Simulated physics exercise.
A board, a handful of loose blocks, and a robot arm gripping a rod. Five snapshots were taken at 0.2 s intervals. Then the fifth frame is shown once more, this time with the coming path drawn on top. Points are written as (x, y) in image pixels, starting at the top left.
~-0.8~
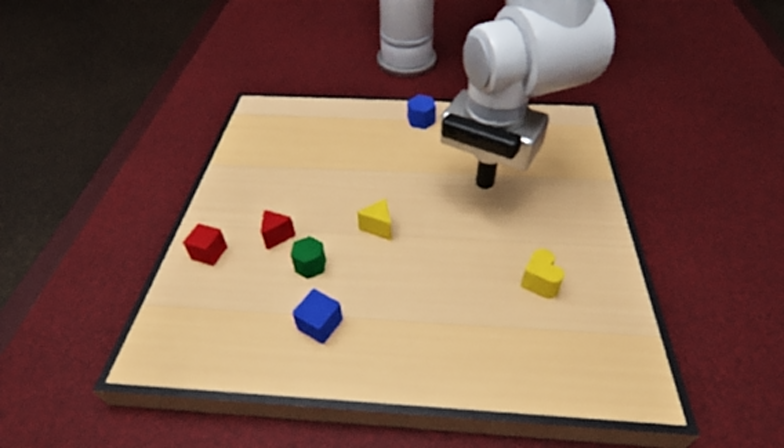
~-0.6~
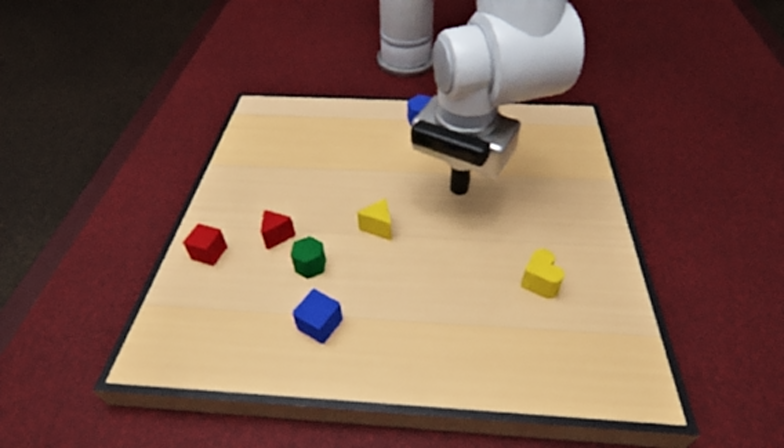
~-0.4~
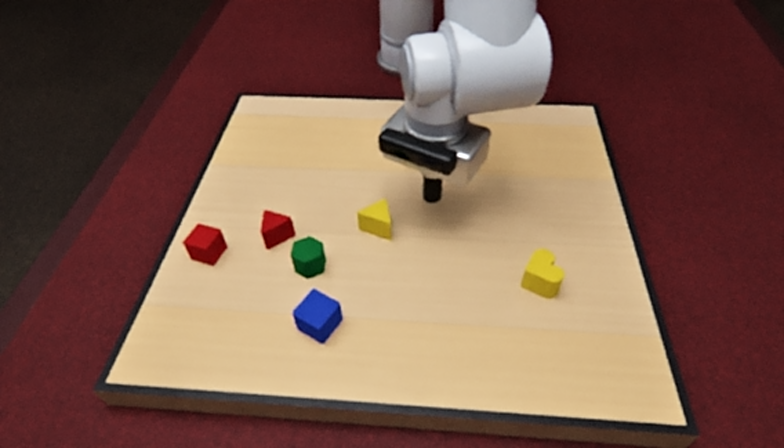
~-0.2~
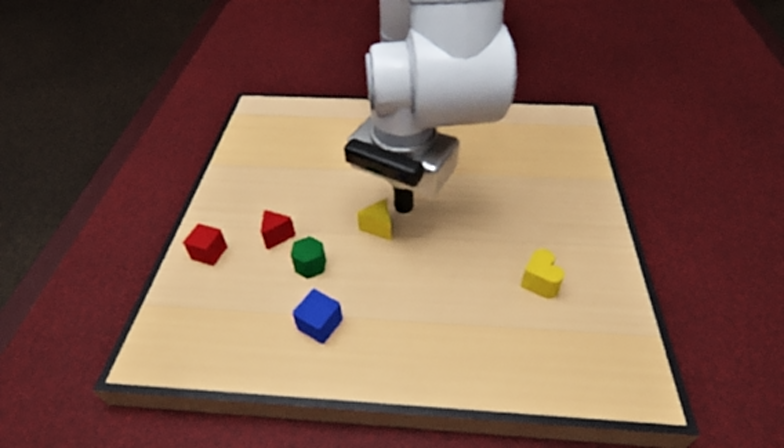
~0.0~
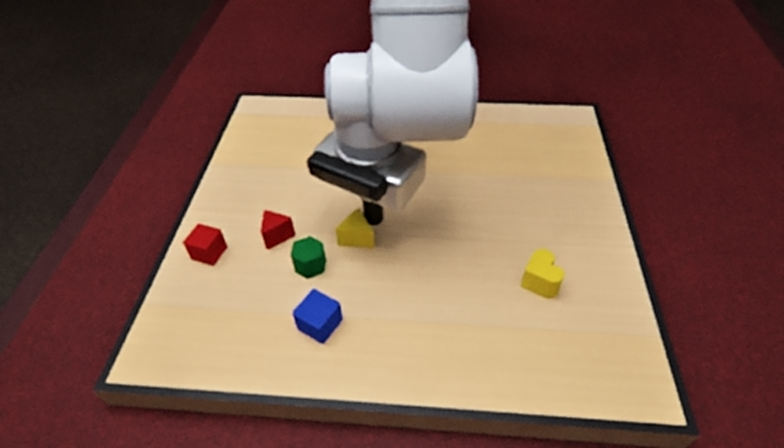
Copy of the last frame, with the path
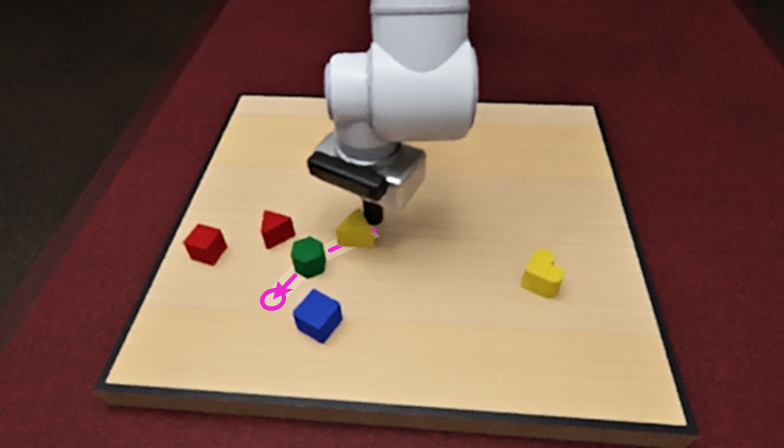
The video shows a robot arm holding a dark rod above a wooden board of colored blocks, moving left until the rod reaches the yellow triangular block and pushes it slightly left while the other visible blocks stay still.
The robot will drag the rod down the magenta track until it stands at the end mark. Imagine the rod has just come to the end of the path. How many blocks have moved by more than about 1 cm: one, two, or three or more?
This push will displace two blocks.
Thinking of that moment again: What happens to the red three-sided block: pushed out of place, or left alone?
In the end it has not been moved.
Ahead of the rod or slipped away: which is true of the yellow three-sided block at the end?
The rod has moved past the yellow three-sided block by the time the path ends.
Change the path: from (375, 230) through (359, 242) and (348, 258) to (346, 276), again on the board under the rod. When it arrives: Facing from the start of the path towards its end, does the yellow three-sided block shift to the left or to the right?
Displaced right.
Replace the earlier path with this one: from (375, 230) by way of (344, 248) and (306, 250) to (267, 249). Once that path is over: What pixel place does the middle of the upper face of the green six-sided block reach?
I predict (277, 266).
Drawn move, from (375, 230) via (338, 247) and (303, 268), ending at (273, 299).
The first path, step by step. One third of the way, rod at (336, 236); green six-sided block at (292, 257), turned 20° anticlockwise; yellow three-sided block at (315, 239).
Two thirds of the way, rod at (299, 259); green six-sided block at (268, 280), turned 20° anticlockwise; yellow three-sided block at (275, 258).
At the end, rod at (270, 289); red three-sided block still; green six-sided block at (242, 307), turned 20° anticlockwise; blue square piece still; yellow three-sided block at (244, 278), turned 20° clockwise.
